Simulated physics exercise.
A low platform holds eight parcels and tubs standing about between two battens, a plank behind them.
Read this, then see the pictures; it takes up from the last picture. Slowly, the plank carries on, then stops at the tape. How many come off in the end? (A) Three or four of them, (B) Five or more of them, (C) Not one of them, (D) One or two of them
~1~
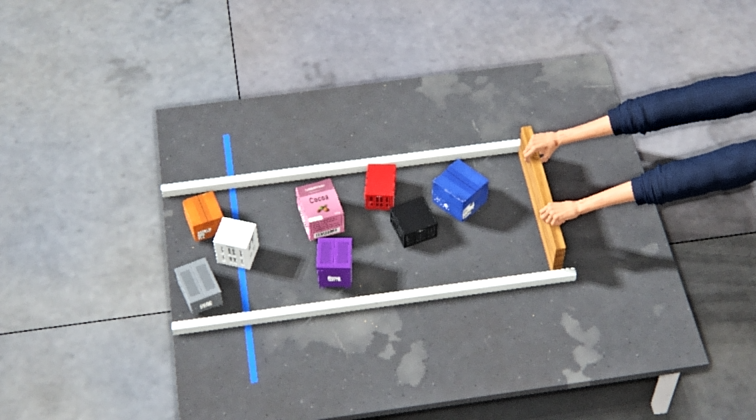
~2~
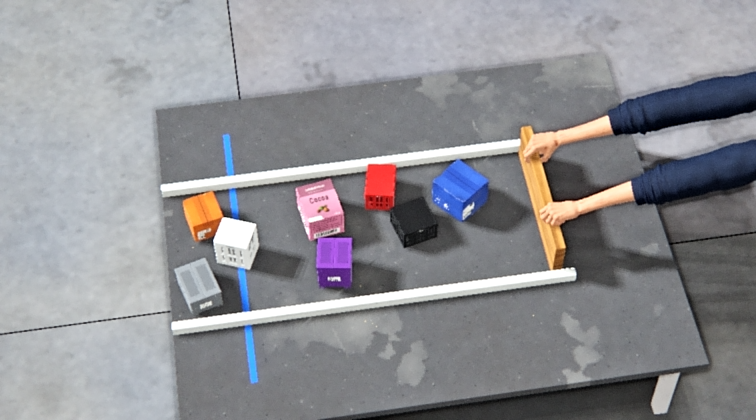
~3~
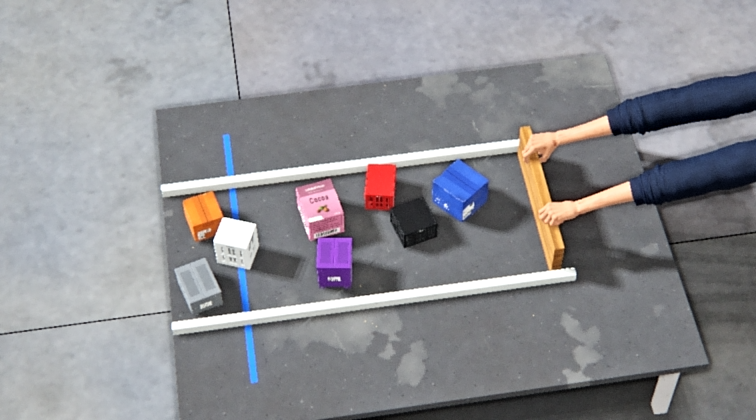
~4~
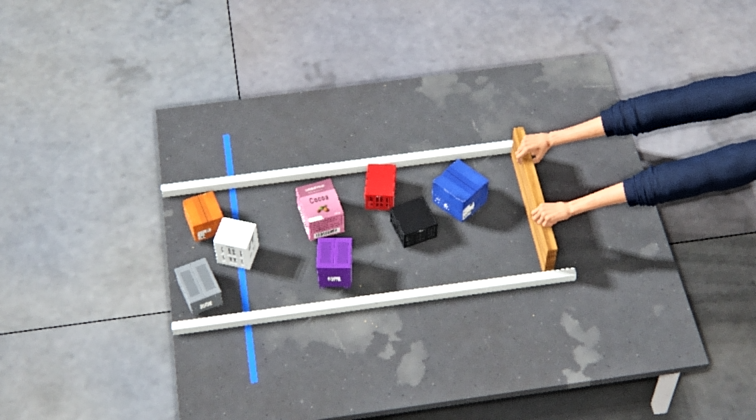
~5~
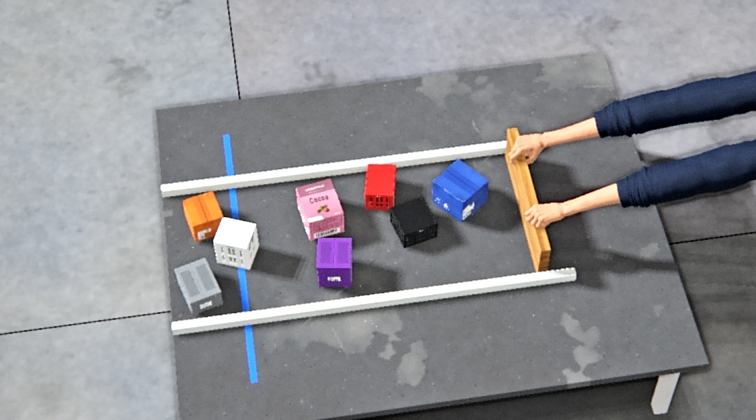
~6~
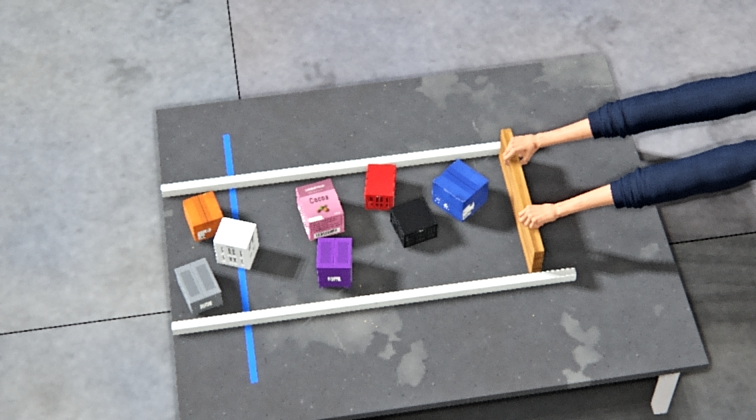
One or two of them (D).
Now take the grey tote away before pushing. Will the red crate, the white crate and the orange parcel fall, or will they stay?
The red crate keeps its place; the white crate keeps its place; and the orange parcel is gone.
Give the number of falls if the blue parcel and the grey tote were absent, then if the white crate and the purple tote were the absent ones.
Taking the two tries in turn, it comes to 1 and 1.
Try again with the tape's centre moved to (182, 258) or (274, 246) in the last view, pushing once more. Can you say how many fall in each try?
Respectively 8 and 0.
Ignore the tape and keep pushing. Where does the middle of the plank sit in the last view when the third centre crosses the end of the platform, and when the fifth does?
At (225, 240) for the third, at (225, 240) for the fifth.
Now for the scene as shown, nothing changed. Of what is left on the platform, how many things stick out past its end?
I'd say 3 of them.
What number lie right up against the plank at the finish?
The count is 3.
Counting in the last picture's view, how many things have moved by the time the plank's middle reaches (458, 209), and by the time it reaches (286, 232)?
First 2, after that 8.
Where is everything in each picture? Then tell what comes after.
Grey tote (199, 287); orange parcel (204, 216); white crate (237, 244); plank (541, 198); tape (239, 251), in the first frame.
Orange parcel (204, 216); plank (541, 198), in the second frame.
White crate (237, 244); blue parcel (460, 191), in the third frame.
Grey tote (199, 287); red crate (381, 187), in the fourth frame.
Orange parcel (204, 216); purple tote (335, 263), in the fifth frame.
Grey tote (199, 287); orange parcel (204, 216); white crate (237, 244); plank (521, 201); tape (239, 251), in the sixth frame.
Soon after, none off yet; grey tote at rest near (199, 287); orange parcel at rest near (204, 216); white crate at rest near (237, 244).
In the end, the number that fall off is one or two; gone, orange parcel.
